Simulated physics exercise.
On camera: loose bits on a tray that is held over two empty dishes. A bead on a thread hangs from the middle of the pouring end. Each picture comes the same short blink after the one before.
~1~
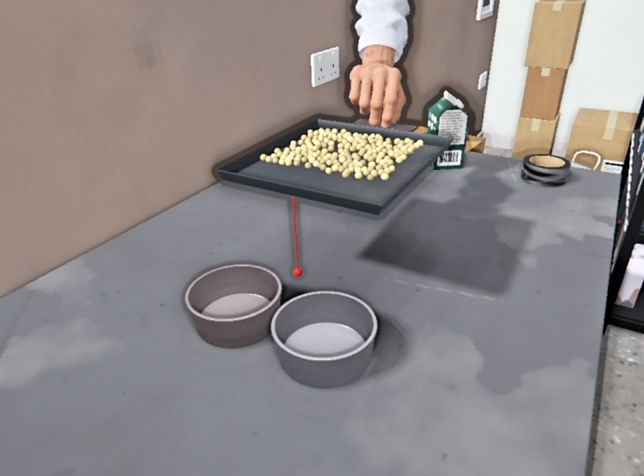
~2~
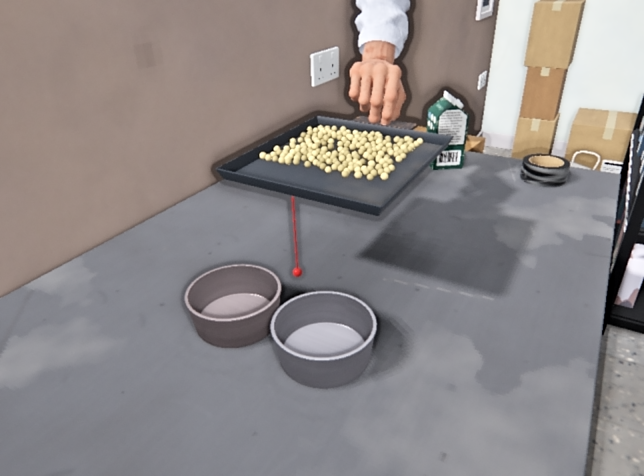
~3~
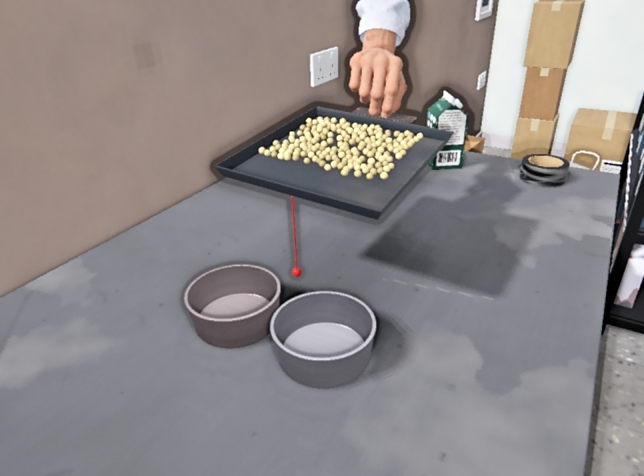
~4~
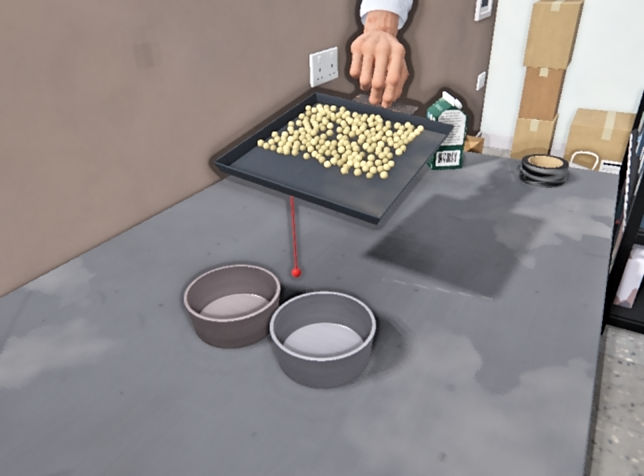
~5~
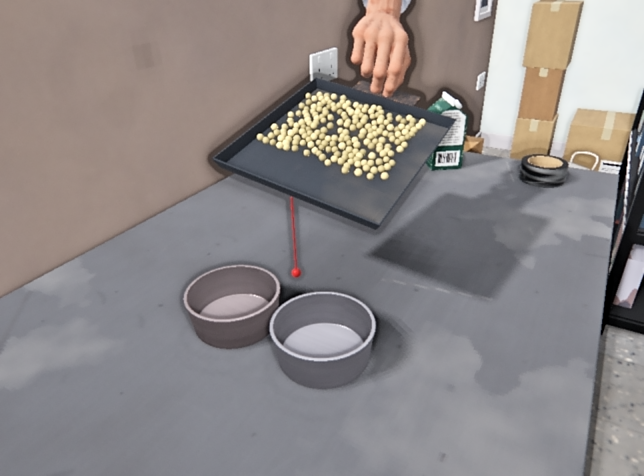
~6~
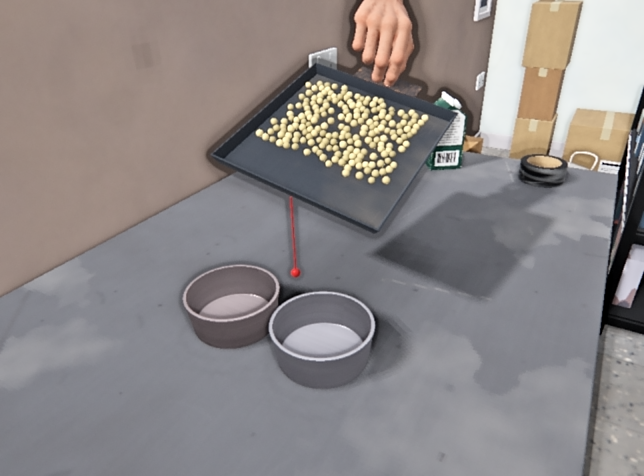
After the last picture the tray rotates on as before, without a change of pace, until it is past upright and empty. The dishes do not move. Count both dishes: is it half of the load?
Together they catch under half.
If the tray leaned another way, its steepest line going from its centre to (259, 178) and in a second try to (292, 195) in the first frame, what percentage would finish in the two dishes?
In turn 40 and 90 in a hundred.
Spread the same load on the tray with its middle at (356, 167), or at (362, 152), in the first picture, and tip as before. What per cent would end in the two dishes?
First some 40, then 40 per cent.
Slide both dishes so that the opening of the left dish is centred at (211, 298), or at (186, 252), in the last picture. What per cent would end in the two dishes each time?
In turn 10 and 0 in a hundred.
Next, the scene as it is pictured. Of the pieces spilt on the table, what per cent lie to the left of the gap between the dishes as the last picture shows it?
About 0 per cent.
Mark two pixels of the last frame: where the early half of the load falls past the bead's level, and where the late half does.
Around (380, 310) and then (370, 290).
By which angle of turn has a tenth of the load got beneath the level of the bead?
Around 55° of tilt.
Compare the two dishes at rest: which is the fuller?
It is the dish on the right.
Shortly afterwards, tray tipped steeply; near a third on the tray; near a quarter in the right dish; near a quarter outside both; near a quarter in the air.
Next, tray tipped past a quarter turn; near a third in the right dish; near two thirds outside both; only a few in the air.
Some moments later, tray tipped past a quarter turn; near a third in the right dish; near two thirds outside both.
In the end, tray tipped past a quarter turn; near a third in the right dish; none at all in the left dish; near two thirds outside both.
